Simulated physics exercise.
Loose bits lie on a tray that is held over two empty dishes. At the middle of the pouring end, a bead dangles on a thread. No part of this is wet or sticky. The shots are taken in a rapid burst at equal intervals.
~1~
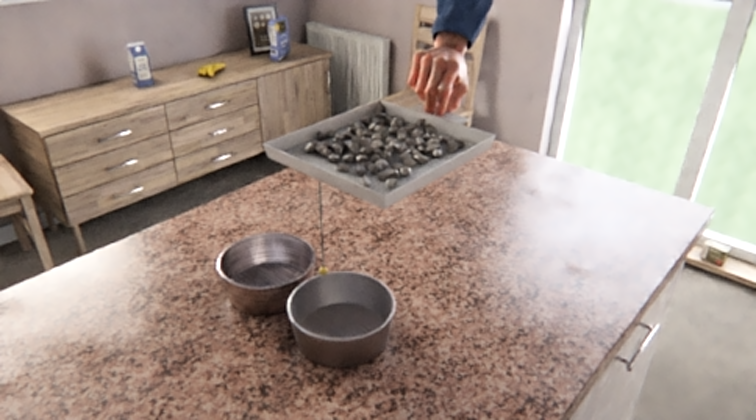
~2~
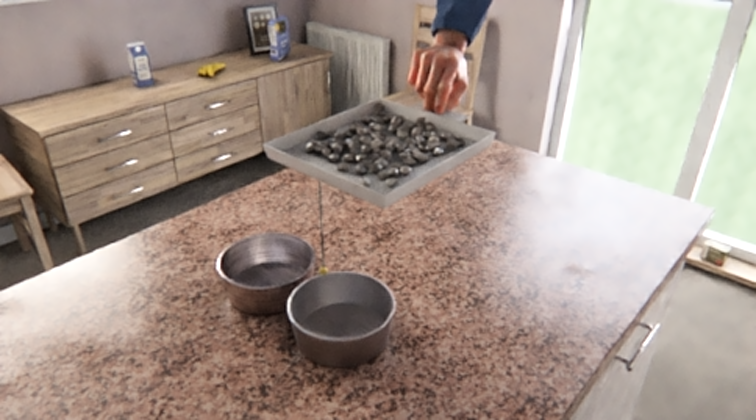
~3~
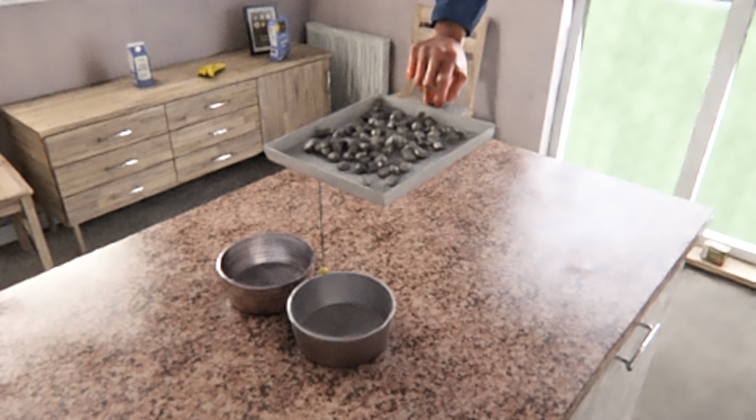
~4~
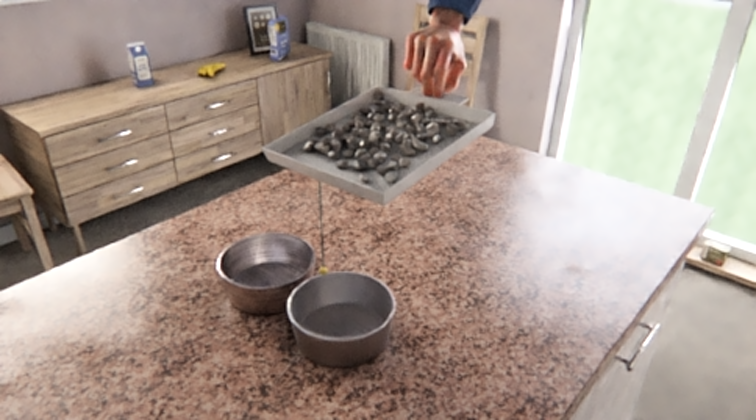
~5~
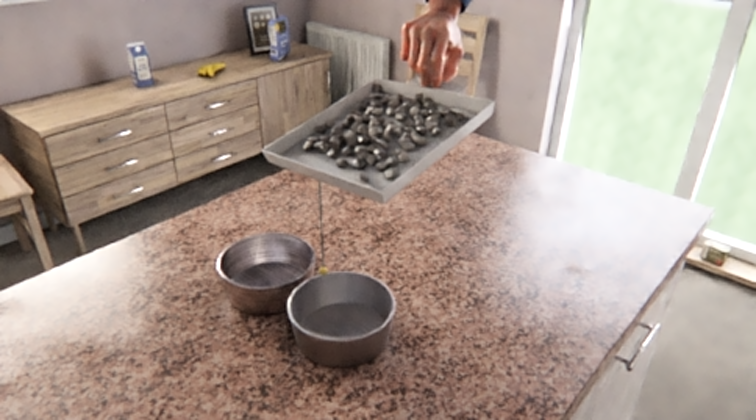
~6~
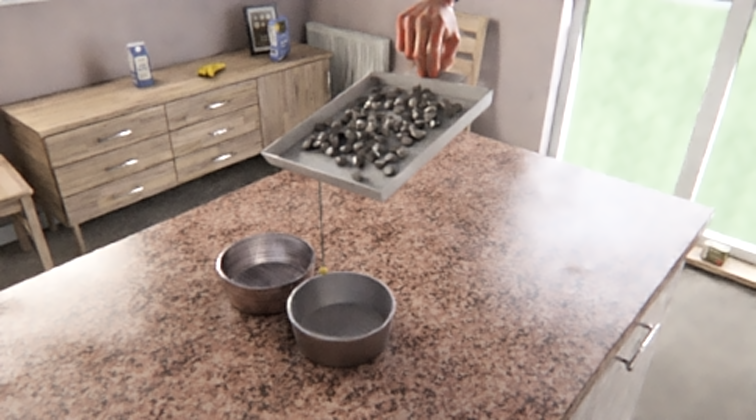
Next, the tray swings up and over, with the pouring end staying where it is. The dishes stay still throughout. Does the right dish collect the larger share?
Honestly the dish that comes off better is the left one.
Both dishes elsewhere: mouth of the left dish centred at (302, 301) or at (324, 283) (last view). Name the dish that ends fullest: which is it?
The leftmost dish, then the leftmost dish.
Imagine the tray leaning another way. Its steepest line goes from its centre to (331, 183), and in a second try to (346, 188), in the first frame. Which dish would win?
First: The dish at right. Second: The dish at right.
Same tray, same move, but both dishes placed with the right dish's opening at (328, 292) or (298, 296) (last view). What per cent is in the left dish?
Around 50 and around 30 per cent, in that order.
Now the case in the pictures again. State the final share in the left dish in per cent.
I'd put that share near 70 per cent.
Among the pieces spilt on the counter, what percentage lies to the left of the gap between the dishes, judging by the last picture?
About 90 %.
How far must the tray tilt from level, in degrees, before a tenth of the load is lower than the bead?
Roughly 70 degrees at that moment.
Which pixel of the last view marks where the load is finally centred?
Close to (272, 290) in the last view.
Soon, tray tipped steeply; nearly all on the tray; a small part in the air.
A while on, tray tipped past a quarter turn; about a quarter on the tray; a stray few in the right dish; about a quarter in the left dish; a small part outside both; about a third in the air.
Towards the end, tray tipped past a quarter turn; a small part in the right dish; about two thirds in the left dish; about a quarter outside both.
Finally, tray tipped past a quarter turn; a small part in the right dish; about two thirds in the left dish; about a quarter outside both.
